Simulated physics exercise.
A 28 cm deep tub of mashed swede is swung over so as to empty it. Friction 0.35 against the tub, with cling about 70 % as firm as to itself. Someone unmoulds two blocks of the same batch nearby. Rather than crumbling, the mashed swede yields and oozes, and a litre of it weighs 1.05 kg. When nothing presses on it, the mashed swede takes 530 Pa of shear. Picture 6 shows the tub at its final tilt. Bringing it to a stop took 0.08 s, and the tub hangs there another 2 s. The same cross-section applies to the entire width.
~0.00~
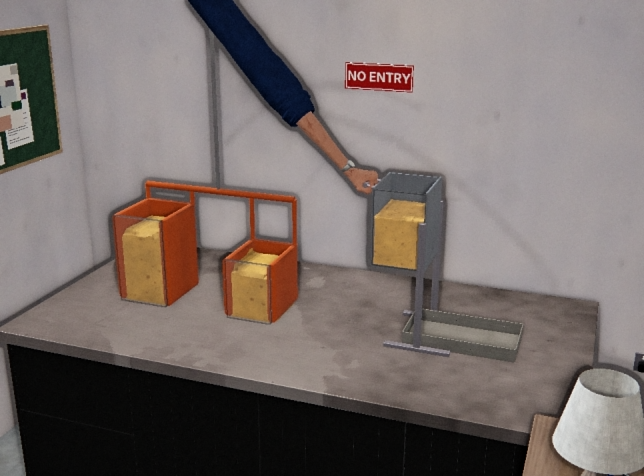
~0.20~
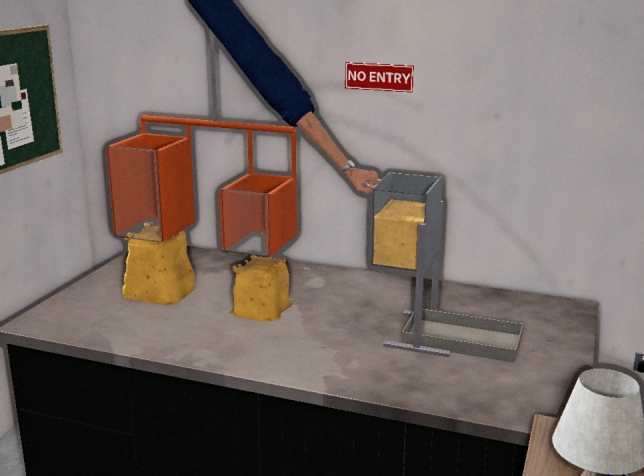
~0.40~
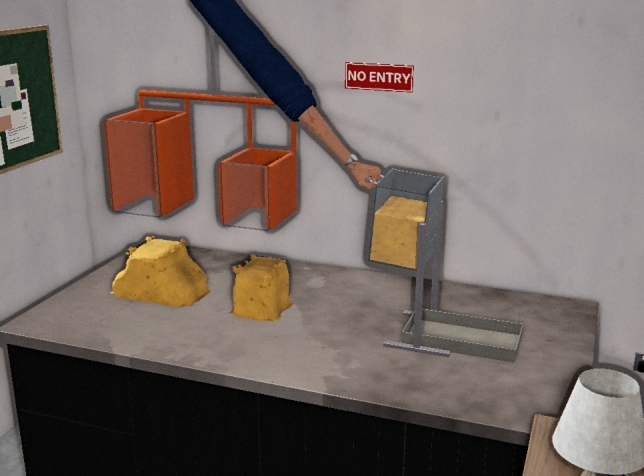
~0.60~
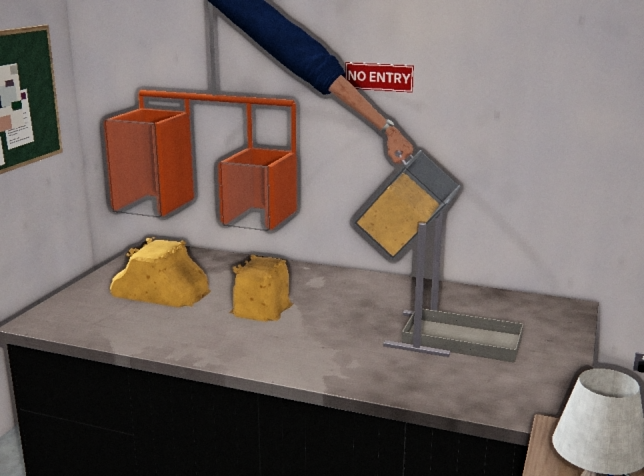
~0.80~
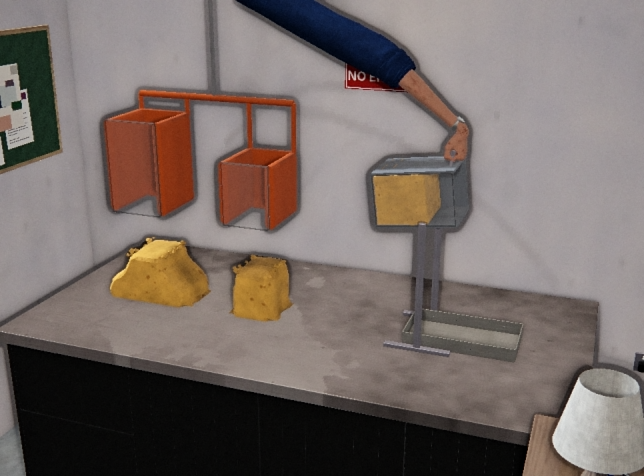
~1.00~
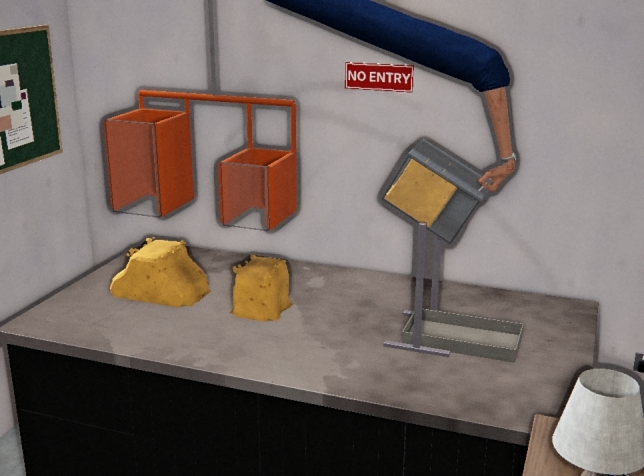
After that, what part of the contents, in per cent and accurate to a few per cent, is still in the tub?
The part still in the tub is near 0 out of 100.
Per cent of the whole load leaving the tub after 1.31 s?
Later share of the load: Approx. 70 %.
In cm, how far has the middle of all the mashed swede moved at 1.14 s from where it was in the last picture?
About 5 cm.
After 1.14 s, the tub is at 118 degrees and holds 100 %.
After 1.31 s, the tub is at 118 degrees and holds 70 %.
After 1.48 s, the tub is at 118 degrees and holds 9 %.
After 1.65 s, the tub is at 118 degrees and holds 0 %.
After 3.00 s, the tub is at 118 degrees and holds 0 %.
